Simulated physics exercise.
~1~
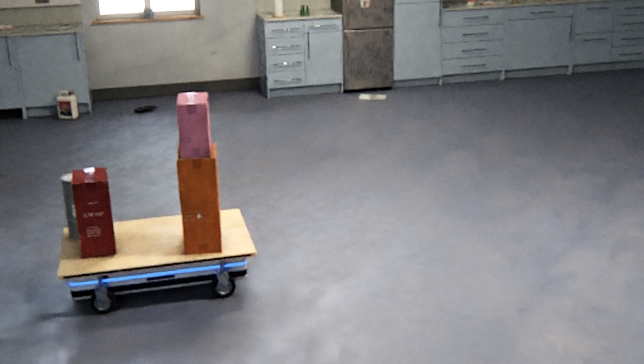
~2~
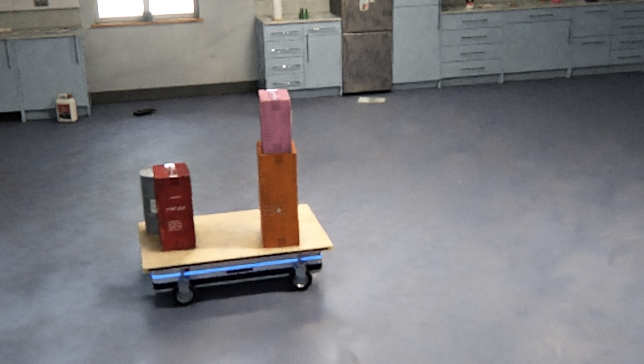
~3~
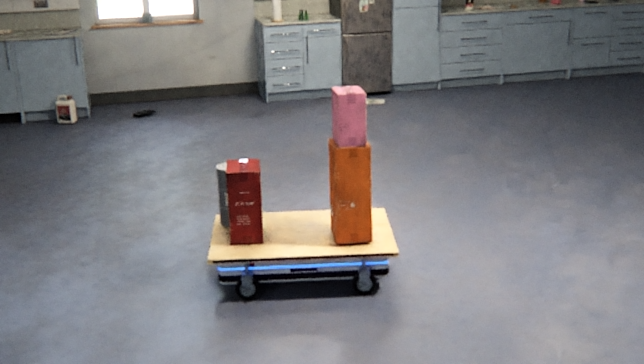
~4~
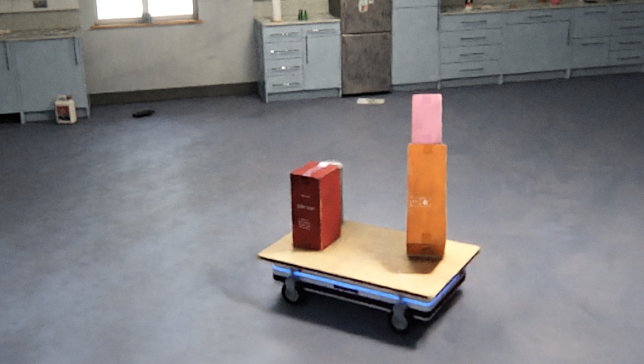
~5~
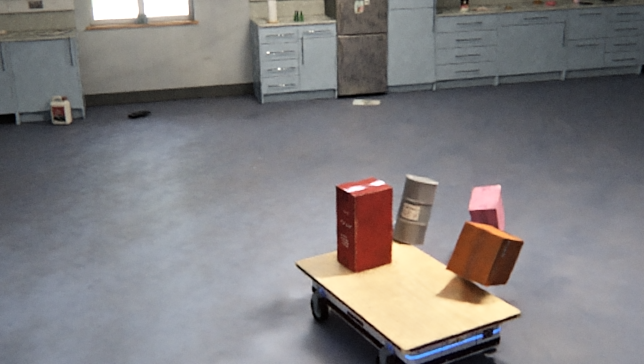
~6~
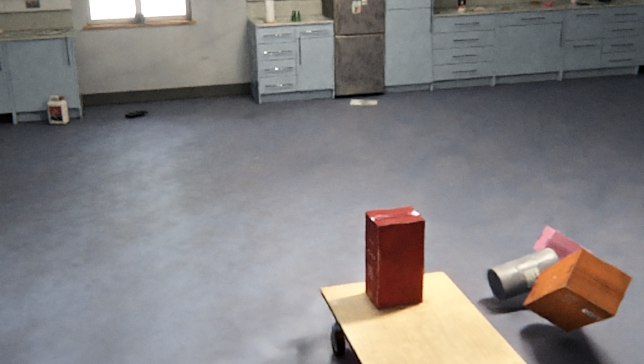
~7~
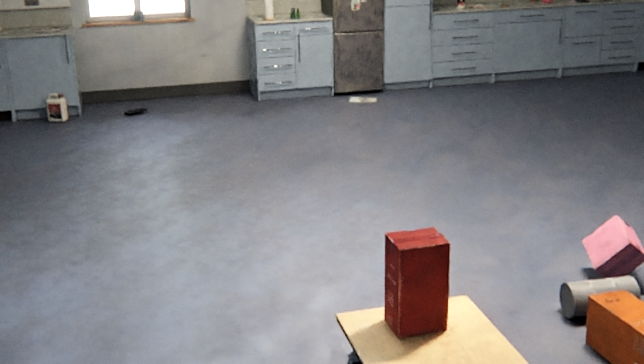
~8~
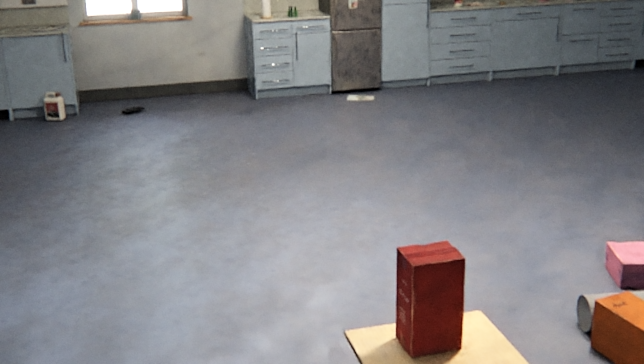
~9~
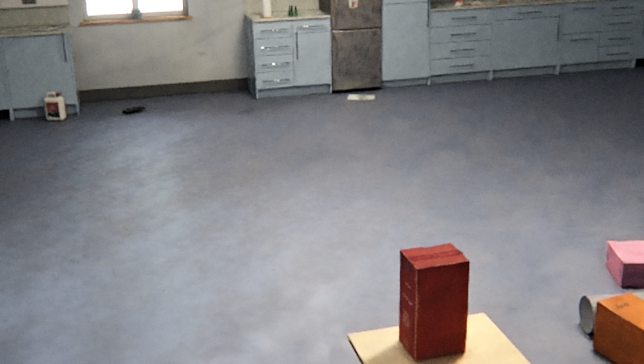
We see a flat cart carrying a red box, a grey canister, and a pink box stacked on an orange one roll rightward across a kitchen floor, then turn toward the viewer. The stack and canister topple off to the right, and the cart stops with the red box upright aboard.
